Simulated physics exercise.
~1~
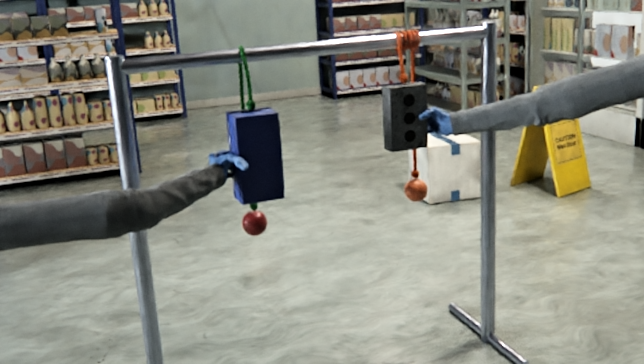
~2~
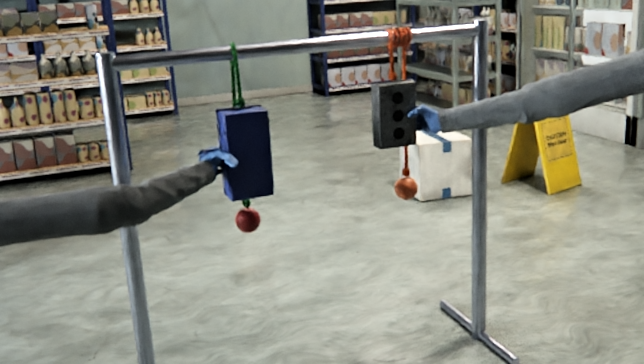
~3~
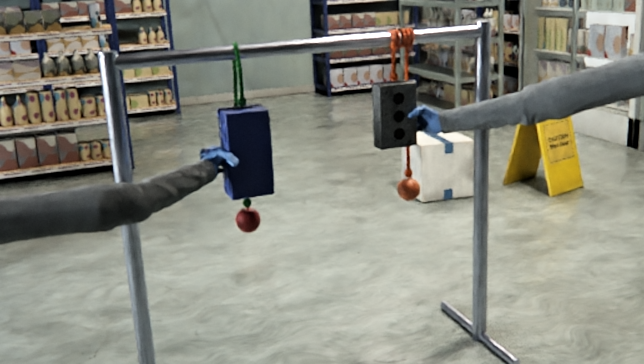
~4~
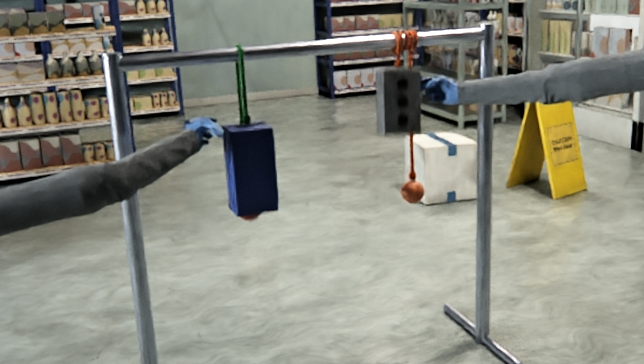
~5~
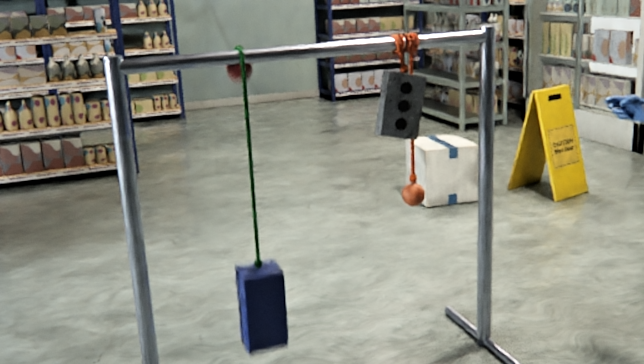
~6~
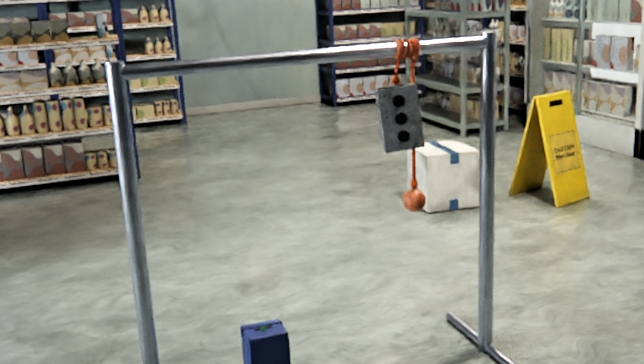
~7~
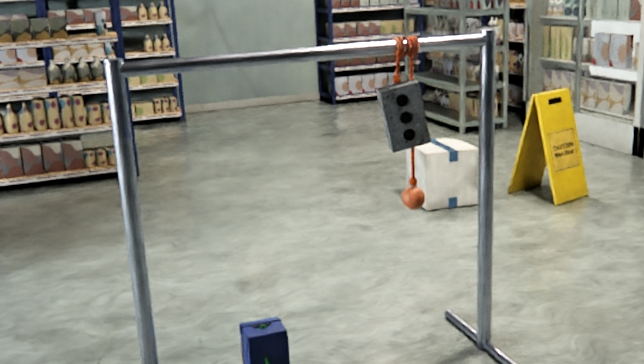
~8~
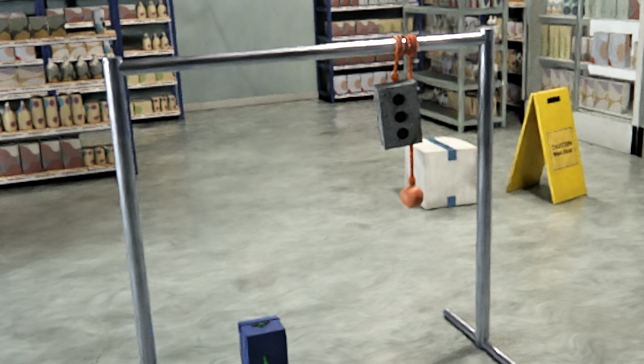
Two gray-sleeved arms with blue gloves reach in from left and right toward a metal rail in a store with stocked shelves, seen from a slightly swaying view. The left hand steadies a blue case on a green rope with a red apple below it, and the right hand a dark gray block with holes on an orange rope above an orange ball. Both hands let go and withdraw. The blue case drops as the apple shoots up to the rail, and the green rope slips off. The case ends on the floor, while the block, slightly tilted, still hangs near a yellow sign.
